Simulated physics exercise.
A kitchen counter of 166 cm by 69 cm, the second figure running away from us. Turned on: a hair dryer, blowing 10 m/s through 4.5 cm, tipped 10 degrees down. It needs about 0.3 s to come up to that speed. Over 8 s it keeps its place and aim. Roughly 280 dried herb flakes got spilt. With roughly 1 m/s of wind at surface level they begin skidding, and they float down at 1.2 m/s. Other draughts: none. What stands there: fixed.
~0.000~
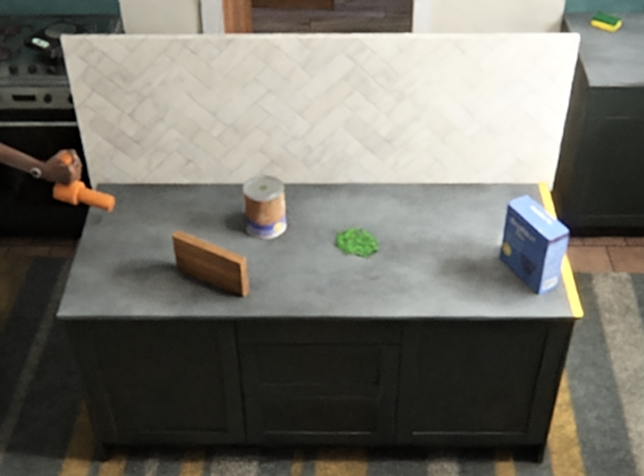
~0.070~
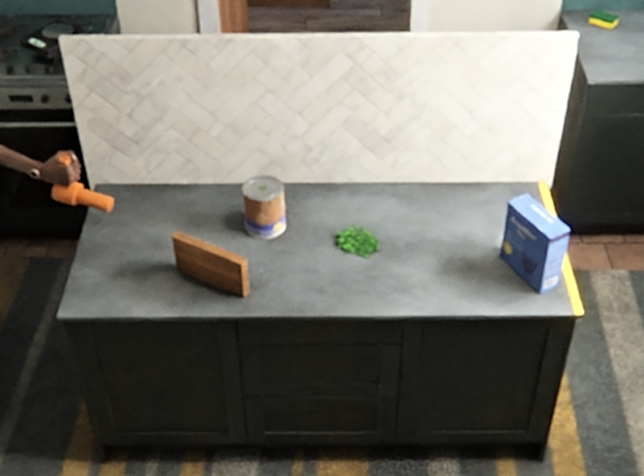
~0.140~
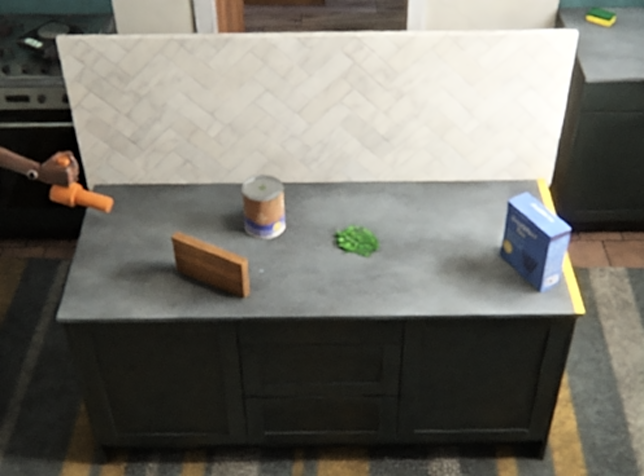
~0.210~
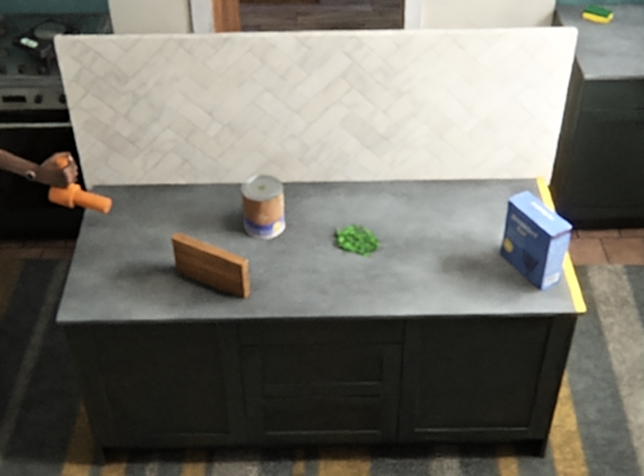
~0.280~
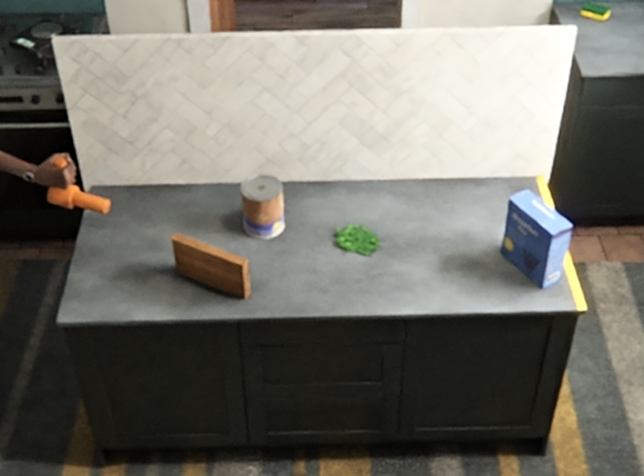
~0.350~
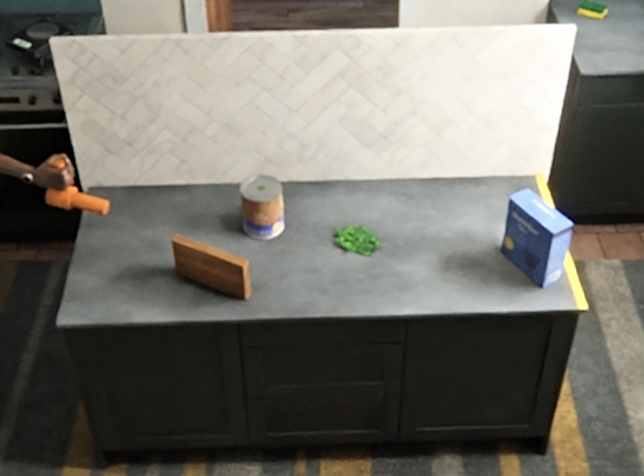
A hand holds an orange hair dryer beside a counter while green flakes lie still.
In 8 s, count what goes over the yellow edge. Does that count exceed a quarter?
Yes.
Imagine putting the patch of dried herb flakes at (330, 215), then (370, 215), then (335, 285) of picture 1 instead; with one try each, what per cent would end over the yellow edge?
Results, one try each: 0 %, 0 %, 5 %.
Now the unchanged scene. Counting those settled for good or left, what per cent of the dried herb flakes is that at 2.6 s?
Near 30 %.
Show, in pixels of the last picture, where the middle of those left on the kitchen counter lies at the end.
(451, 221).
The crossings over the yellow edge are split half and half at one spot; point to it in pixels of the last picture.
The halfway point of the crossings is around (558, 221) in the last picture.
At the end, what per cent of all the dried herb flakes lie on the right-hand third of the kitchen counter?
I'd put it at about 40 percent.
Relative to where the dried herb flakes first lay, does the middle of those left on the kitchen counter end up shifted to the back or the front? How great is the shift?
Toward the rear, roughly 5 cm.
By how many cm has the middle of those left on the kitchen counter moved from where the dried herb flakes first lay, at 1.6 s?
Centre offset: Approx. 25 cm.
After 1.6 s the count stands so, 4 % are over the yellow edge; the middle of those still in play is near (440, 231).
After 2.6 s the count stands so, 24 % are over the yellow edge; the middle of those still in play is near (456, 226).
After 4.4 s the count stands so, 37 % are over the yellow edge; the middle of those still in play is near (450, 223).
After 8.0 s, at the end, 45 % are over the yellow edge; the middle of those still in play is near (451, 221).
